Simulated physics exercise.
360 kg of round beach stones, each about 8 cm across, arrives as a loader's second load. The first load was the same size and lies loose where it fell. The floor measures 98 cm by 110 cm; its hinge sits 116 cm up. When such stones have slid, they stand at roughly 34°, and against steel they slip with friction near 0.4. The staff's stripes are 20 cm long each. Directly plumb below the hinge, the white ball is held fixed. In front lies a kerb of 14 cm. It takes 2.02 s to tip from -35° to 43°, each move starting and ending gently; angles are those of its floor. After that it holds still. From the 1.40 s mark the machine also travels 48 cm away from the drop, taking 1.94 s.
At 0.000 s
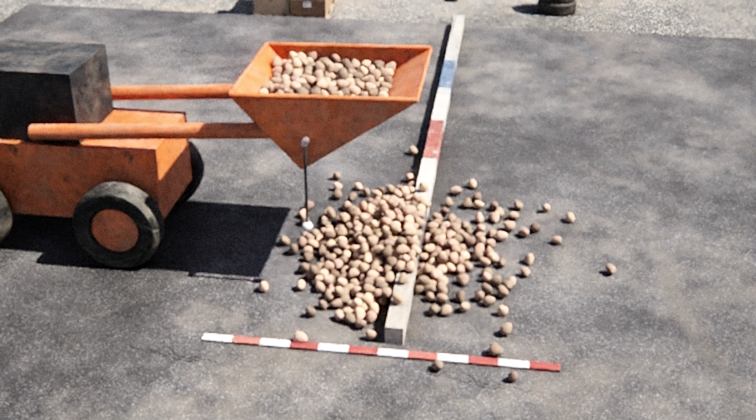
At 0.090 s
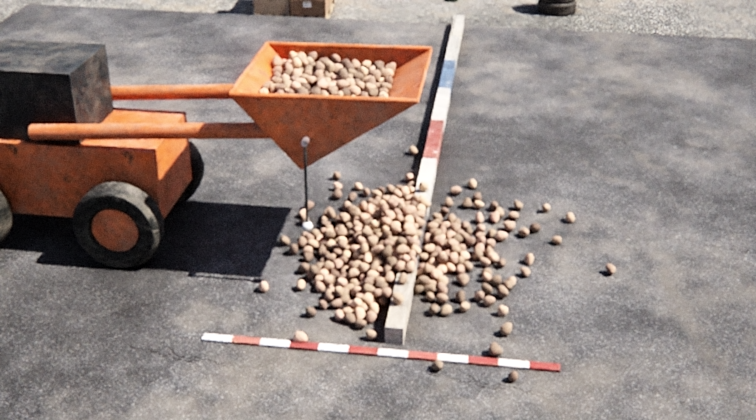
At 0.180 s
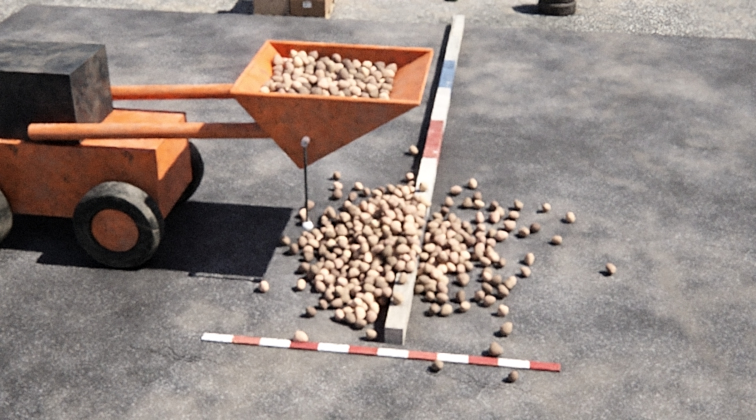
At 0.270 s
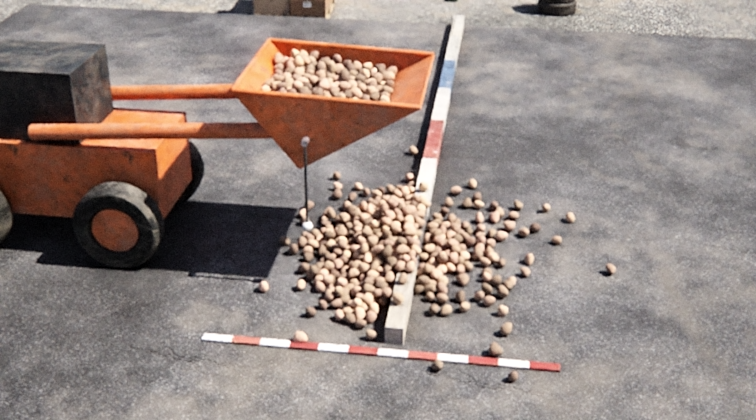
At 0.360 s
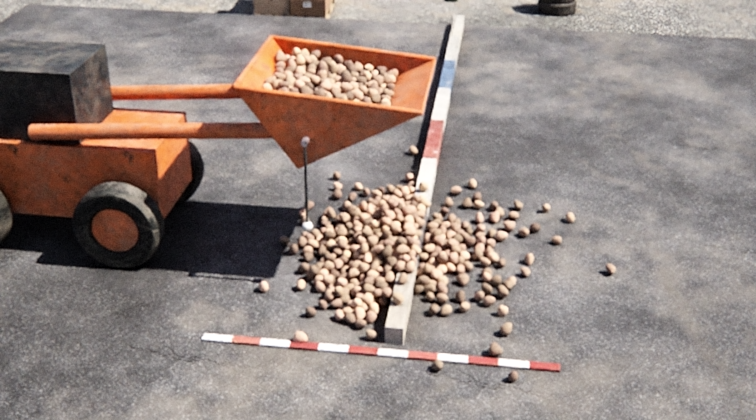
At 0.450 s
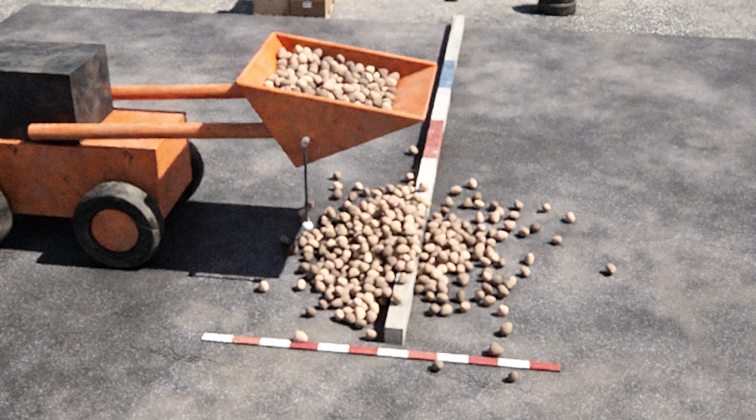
An orange loader with a black box on top, at left, slowly tilts its raised bucket of brownish stones a little, the far lip dipping and the stones barely shifting. Below, a loose heap of similar stones lies still across a pale kerb with blue and red bands, behind a red-and-white striped staff. The unmoving camera looks down on sunlit grey asphalt edged with gravel.
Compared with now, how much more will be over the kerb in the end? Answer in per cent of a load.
Close to 71 parts in a hundred.
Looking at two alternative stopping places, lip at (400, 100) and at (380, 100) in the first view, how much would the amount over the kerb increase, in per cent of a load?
Near 45 in a hundred first, near 30 in a hundred second.
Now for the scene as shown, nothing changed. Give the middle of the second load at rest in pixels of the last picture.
Centre at roughly (445, 244).
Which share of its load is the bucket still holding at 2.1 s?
Estimate: 5 % remaining inside, roughly.
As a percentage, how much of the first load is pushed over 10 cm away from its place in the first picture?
20 per cent.
After 1.5 s the floor is at 31°; in per cent of one load, 94 in the bucket, 84 on this side of the kerb, 23 over the kerb; the foremost stones are at (550, 240).
After 2.1 s the floor is at 43°; in per cent of one load, 7 in the bucket, 116 on this side of the kerb, 77 over the kerb; the foremost stones are at (553, 236).
After 3.8 s the floor is at 43°; in per cent of one load, 0 in the bucket, 106 on this side of the kerb, 94 over the kerb; the foremost stones are at (627, 271).
After 6.4 s the floor is at 43°; in per cent of one load, 0 in the bucket, 106 on this side of the kerb, 94 over the kerb; the foremost stones are at (627, 271). Net gain over the kerb, 71.
